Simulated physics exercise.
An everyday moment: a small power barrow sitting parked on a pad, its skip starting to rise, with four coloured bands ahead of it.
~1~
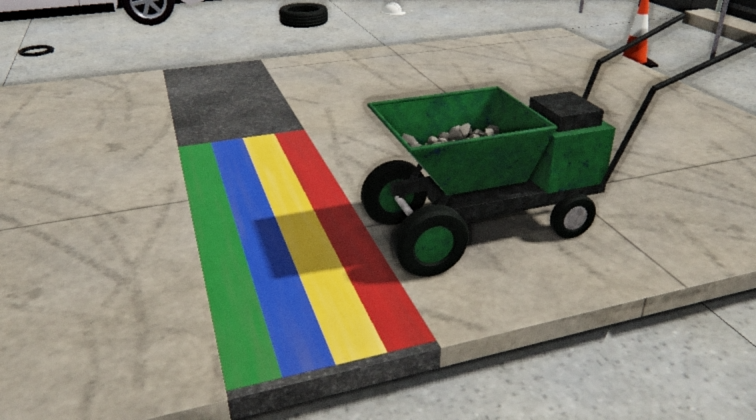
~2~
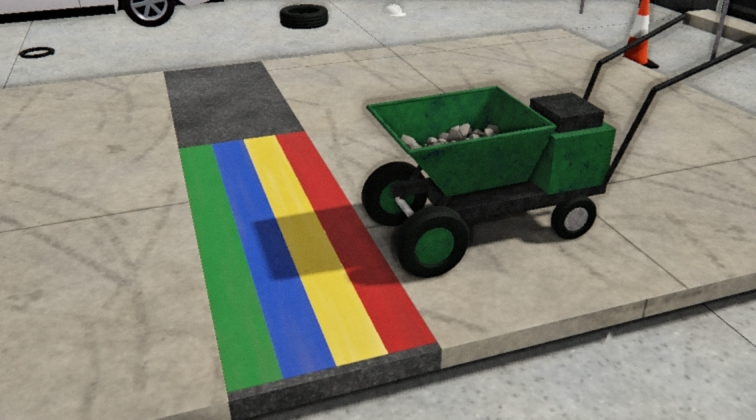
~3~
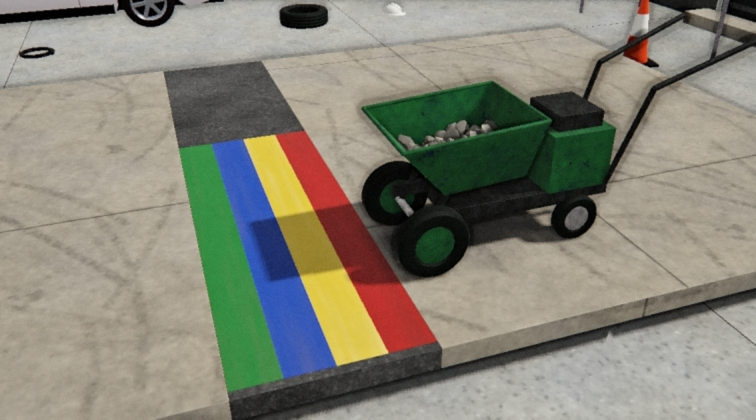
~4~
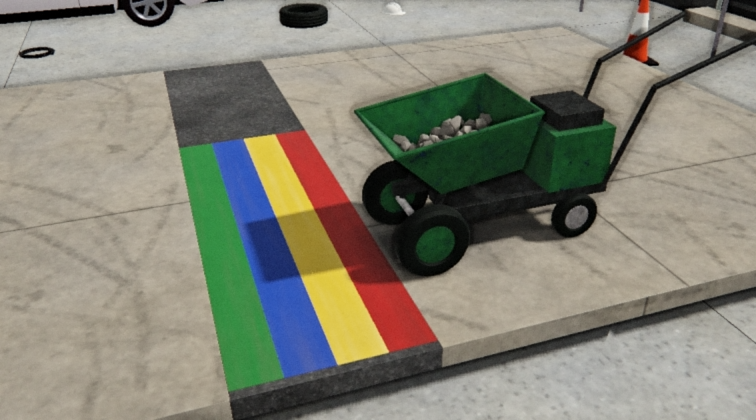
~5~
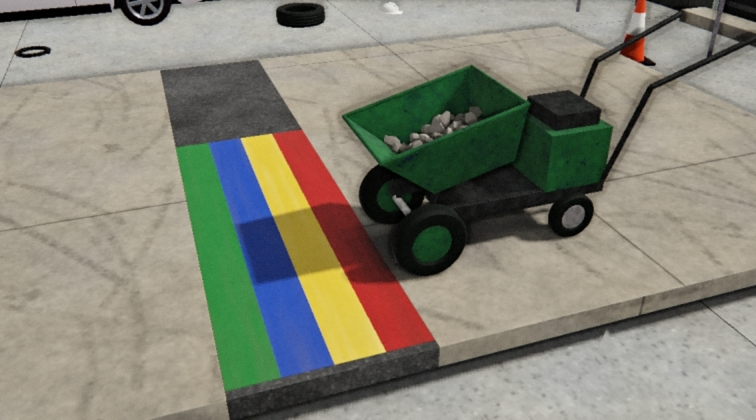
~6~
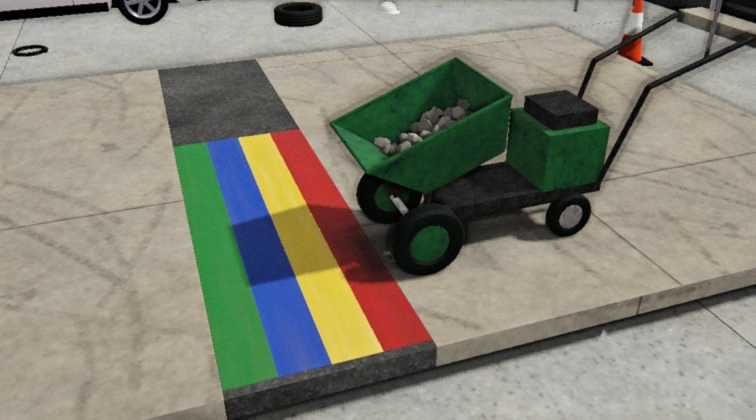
On a concrete pad, a parked green barrow's stone-filled skip tilts gradually toward four coloured bands.
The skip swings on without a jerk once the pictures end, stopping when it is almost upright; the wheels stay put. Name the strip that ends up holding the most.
Blue.
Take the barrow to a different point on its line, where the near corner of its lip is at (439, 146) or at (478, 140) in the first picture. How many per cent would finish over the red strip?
About 0 % and about 50 %.
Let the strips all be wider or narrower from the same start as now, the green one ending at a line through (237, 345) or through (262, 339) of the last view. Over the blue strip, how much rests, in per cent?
Shares: Near 50 %; near 40 %.
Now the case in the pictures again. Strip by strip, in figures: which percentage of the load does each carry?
The red strip carries 0 per cent, the yellow strip 15 per cent, the blue strip 55 per cent and the green strip 15 per cent.
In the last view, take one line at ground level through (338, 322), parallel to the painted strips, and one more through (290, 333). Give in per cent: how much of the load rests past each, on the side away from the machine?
90 % and 50 %, in that order.
Soon after the last picture, skip tipped steeply; all in the skip.
A little later, skip tipped right over; about two thirds in the skip; a small part over the yellow strip; about a quarter over the blue strip; a stray few over the green strip.
Later still, skip tipped right over; a small part in the skip; about a quarter over the yellow strip; about half over the blue strip; about a quarter over the green strip; a stray few off the paint.
At rest, skip tipped right over; a small part in the skip; none over the red strip; about a quarter over the yellow strip; about half over the blue strip; about a quarter over the green strip; a stray few off the paint.
